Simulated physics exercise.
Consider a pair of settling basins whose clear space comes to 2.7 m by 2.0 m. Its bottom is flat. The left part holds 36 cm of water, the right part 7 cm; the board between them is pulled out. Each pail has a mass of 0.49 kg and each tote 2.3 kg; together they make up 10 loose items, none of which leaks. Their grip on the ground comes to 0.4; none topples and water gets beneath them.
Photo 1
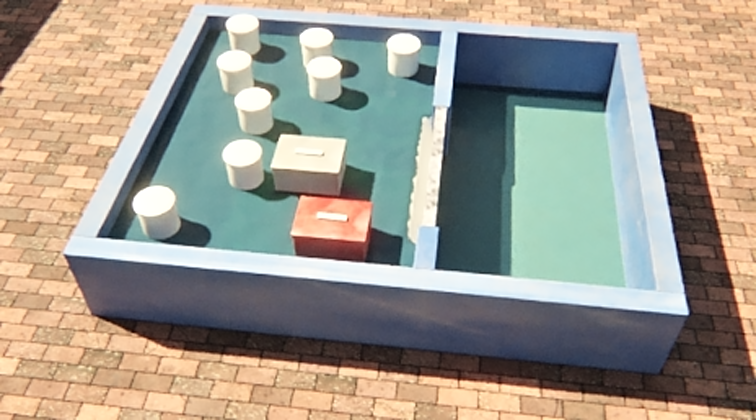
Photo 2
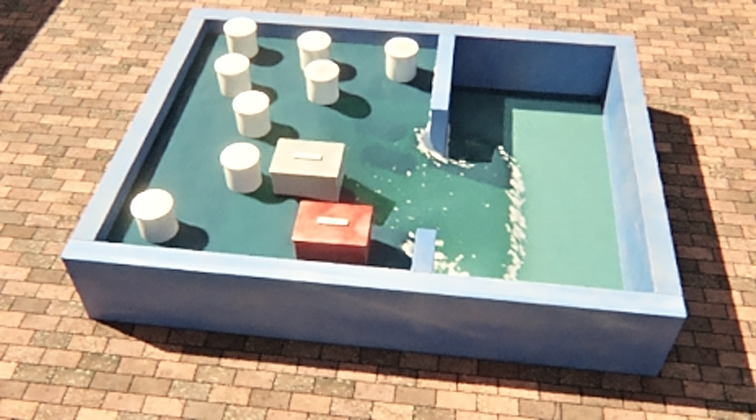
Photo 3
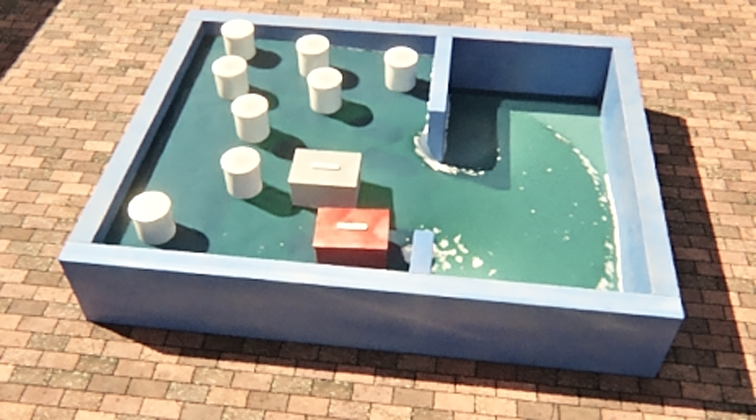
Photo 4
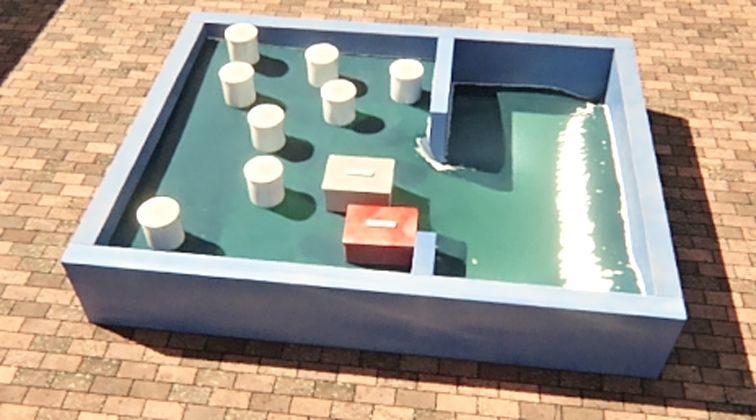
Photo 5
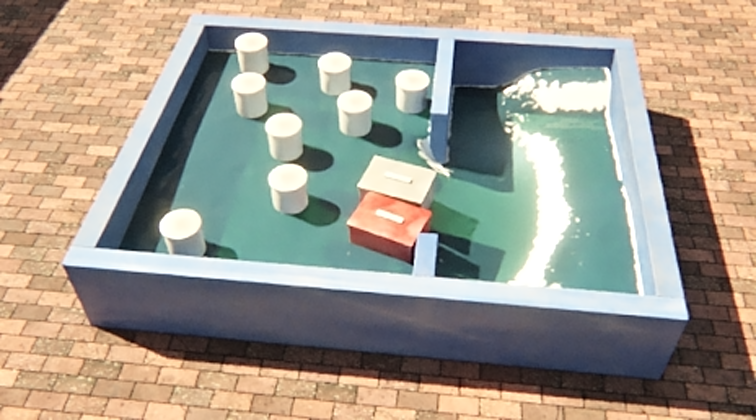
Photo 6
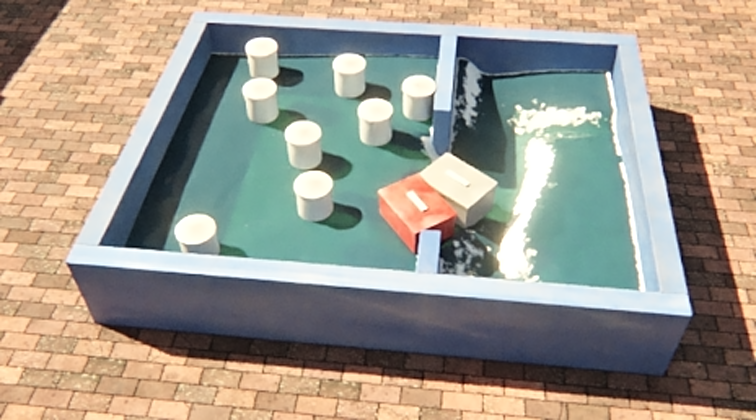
In a blue-walled basin on brick paving, water surging rightward through a gap, white cylinders and two boxes drifting after it.
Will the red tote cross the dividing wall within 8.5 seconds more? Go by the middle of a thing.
By then the red tote is on the far side.
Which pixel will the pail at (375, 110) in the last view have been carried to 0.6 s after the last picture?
Near (413, 140).
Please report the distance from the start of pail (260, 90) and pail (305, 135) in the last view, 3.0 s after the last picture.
10 cm and 10 cm respectively.
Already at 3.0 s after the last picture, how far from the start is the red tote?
Roughly 120 centimetres by that point.
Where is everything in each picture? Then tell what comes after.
The red tote at (332, 218) floats; about 1290 L in view; 0 of 10 have shifted, in the first picture.
The red tote at (333, 223), afloat; about 1290 L in view; 0 of 10 have shifted, in the second picture.
The red tote at (352, 228) floats, 12 cm from its start; 35 cm deep round most things; 2 of 10 have shifted, in the third picture.
The red tote at (381, 225), afloat, 27 cm from its start; about 1290 L in view; 7 of 10 have shifted, in the fourth picture.
The red tote at (390, 218), afloat, 33 cm from its start; 29 cm deep round most things; 10 of 10 have shifted, in the fifth picture.
The red tote at (417, 203) floats, 48 cm from its start; about 1290 L in view; 10 of 10 have shifted, in the sixth picture.
Then, 0.6 s after the last picture the red tote is near (514, 174), 1.0 m from its start, afloat; 2 of 10 are over the mark; 10 afloat.
Then, 3.0 s after the last picture the red tote is near (486, 128), 1.2 m from its start, afloat; 2 of 10 are over the mark; 10 afloat.
Then, 5.5 s after the last picture the red tote is near (526, 85), 1.7 m from its start, afloat; 2 of 10 are over the mark; 10 afloat.
Then, 8.5 s after the last picture the red tote is near (558, 94), 1.8 m from its start, afloat; 3 of 10 are over the mark; 10 afloat.
